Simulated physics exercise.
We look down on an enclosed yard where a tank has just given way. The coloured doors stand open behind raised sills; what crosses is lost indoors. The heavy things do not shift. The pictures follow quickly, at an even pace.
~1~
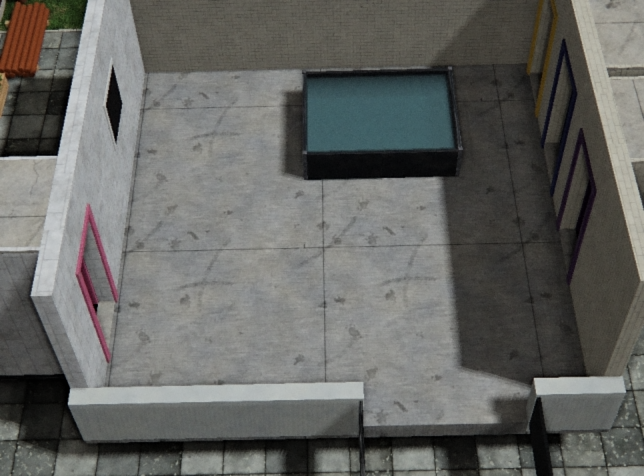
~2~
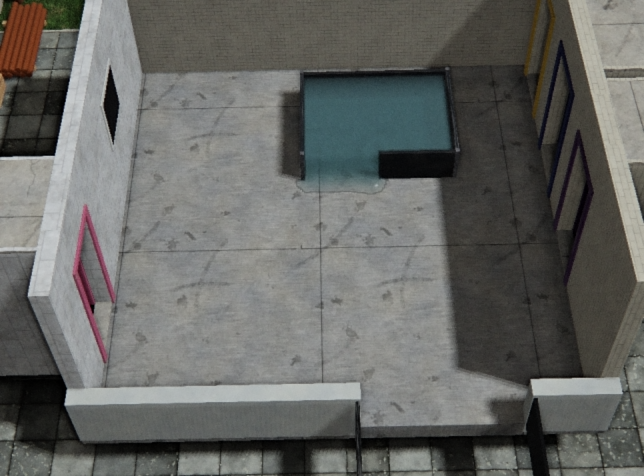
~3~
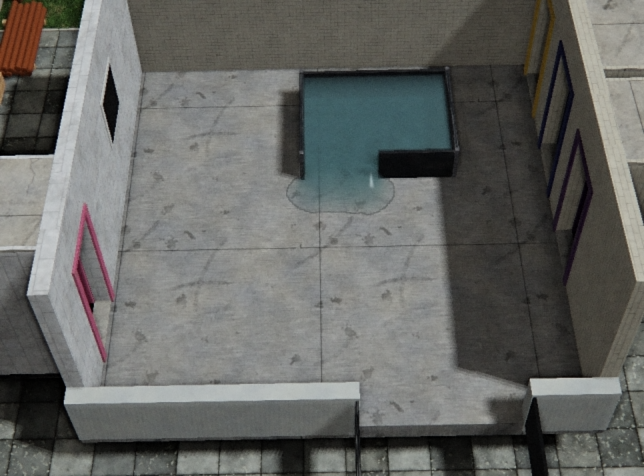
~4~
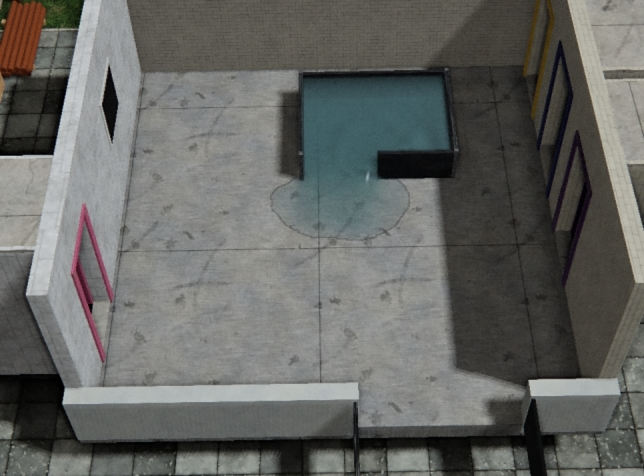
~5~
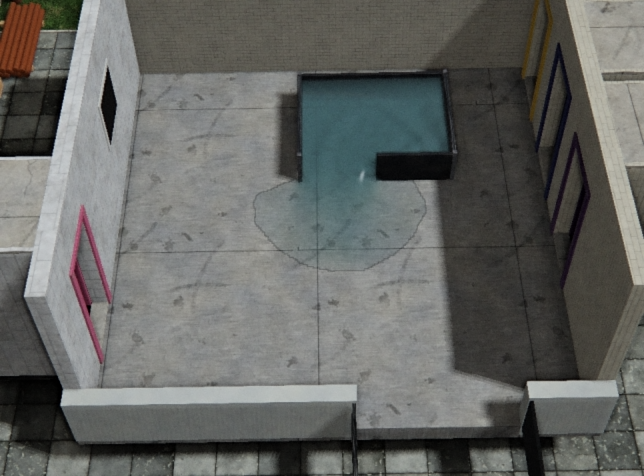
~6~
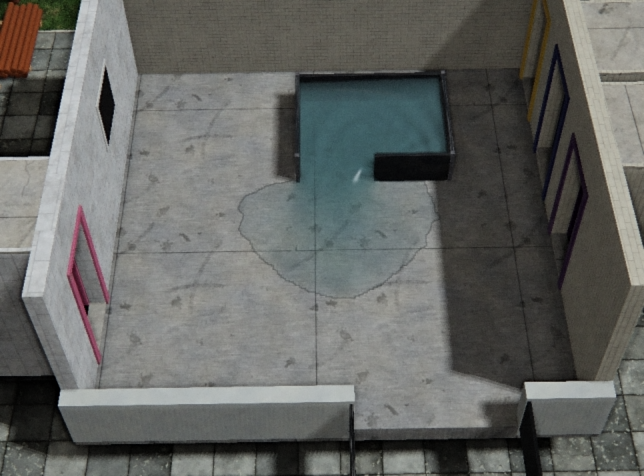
At first, still blue-green water fills a dark-walled open tank near the back of an enclosed yard with coloured doors at its sides. Then a gap opens at the tank's front left and water pours out, spreading across the pale floor in a thin, widening, rounded sheet toward the viewer.
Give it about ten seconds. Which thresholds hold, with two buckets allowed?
In the end: The purple door admits no more than that; the yellow door admits no more than that; the blue door admits no more than that; the pink door lets in a lot.
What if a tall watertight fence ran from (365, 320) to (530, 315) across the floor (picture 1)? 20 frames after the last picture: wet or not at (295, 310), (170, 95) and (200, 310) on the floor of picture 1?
In that order: Under water, not flooded, awash.
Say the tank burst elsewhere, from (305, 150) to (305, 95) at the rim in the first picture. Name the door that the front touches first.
It is the pink door.
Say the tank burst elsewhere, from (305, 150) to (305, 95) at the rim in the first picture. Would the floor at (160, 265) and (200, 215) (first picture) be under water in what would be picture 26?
As listed: Wet, awash.
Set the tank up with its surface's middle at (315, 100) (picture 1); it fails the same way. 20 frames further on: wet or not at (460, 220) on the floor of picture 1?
Verdict: Free of water.
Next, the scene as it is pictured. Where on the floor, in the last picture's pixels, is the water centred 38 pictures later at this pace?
At about (295, 262).
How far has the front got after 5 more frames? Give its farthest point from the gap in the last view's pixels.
Close to (318, 414).
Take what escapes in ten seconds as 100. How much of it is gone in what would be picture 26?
About 30 per cent.
A moment on, water covers 25 % of the floor; the purple door not reached, the yellow door not reached, the blue door not reached, the pink door not reached.
Next, water covers 40 % of the floor; the purple door not reached, the yellow door not reached, the blue door not reached, the pink door not reached.
Then, water covers 50 % of the floor; the purple door not reached, the yellow door not reached, the blue door not reached, the pink door under two buckets in.
Later, water covers 50 % of the floor; the purple door not reached, the yellow door not reached, the blue door not reached, the pink door over two buckets in.
In the end, water covers 75 % of the floor; the purple door wet at the sill, nothing in, the yellow door not reached, the blue door not reached, the pink door over two buckets in.
